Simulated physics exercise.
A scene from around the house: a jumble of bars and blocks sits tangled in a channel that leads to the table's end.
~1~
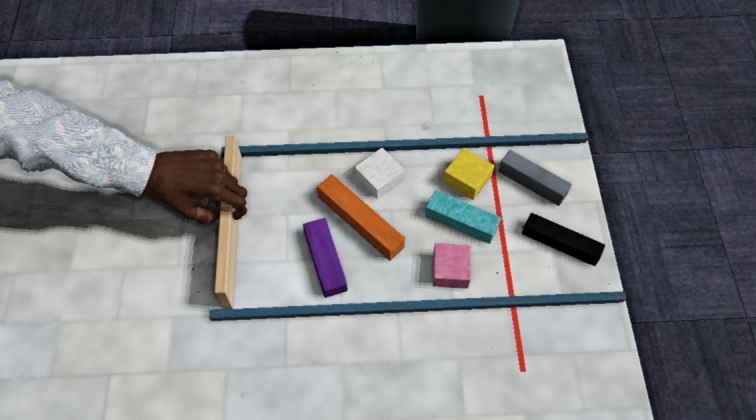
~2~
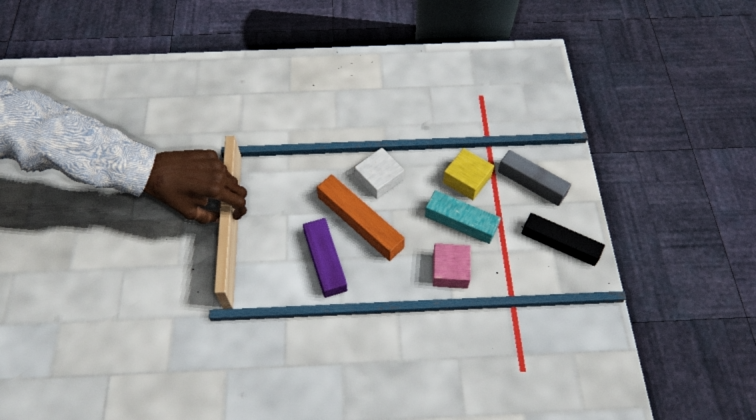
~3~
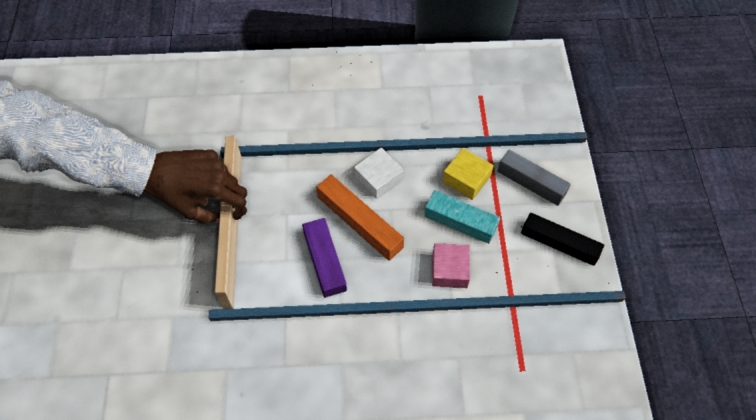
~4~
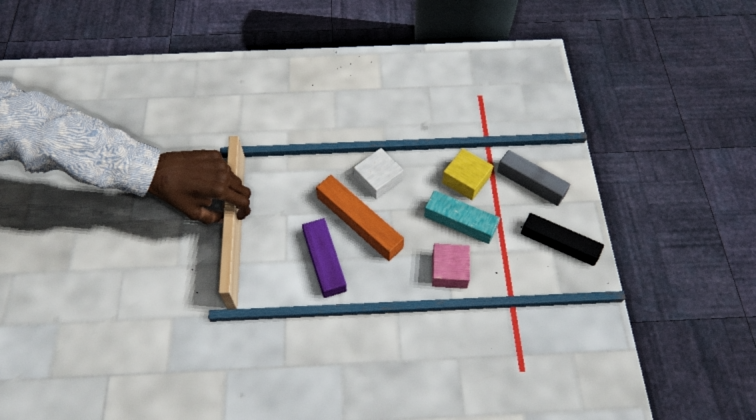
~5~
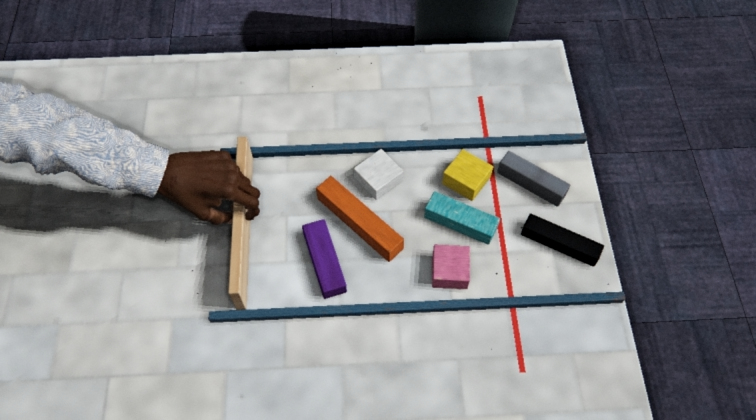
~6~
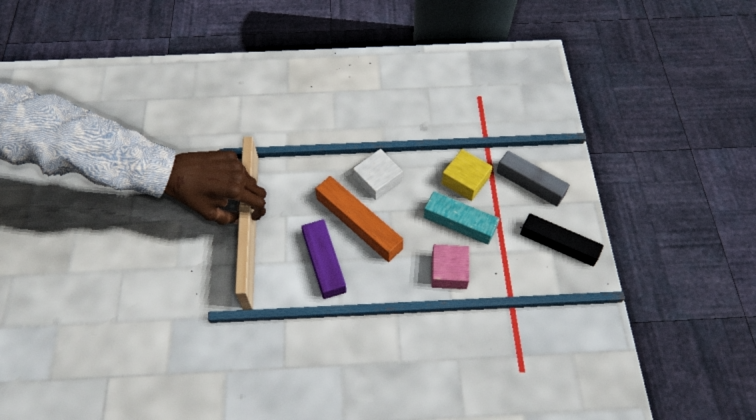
To begin with, a hand holds a wooden board upright at the left end of a channel between two blue strips, with eight coloured bars and blocks lying beyond it. The hand then slides the board slightly right, towards the purple bar, while the pieces stay where they are.
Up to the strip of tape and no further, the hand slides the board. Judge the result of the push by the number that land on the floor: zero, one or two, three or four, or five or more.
After the push, nothing is missing from the table.
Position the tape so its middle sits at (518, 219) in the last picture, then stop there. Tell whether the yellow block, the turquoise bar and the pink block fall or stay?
Observed: Yellow block not toppled; turquoise bar not toppled; pink block not toppled.
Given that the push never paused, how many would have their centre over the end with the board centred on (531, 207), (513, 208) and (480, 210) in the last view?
Respectively 2, 1 and 0.
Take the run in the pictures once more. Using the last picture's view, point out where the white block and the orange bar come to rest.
The white block at (507, 157), the orange bar at (533, 214).
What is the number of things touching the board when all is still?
The count comes out at 3.
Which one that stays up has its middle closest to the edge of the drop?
Foremost: The grey stick.
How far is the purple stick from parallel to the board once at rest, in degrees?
Close to 0°.
Soon after, none off yet; black stick at rest near (561, 240); grey stick at rest near (532, 178); yellow block at rest near (467, 175).
Then, none off yet; black stick at rest near (561, 240); grey stick at rest near (534, 177); yellow block moved a little near (482, 171).
At rest, the number that fall off is zero.
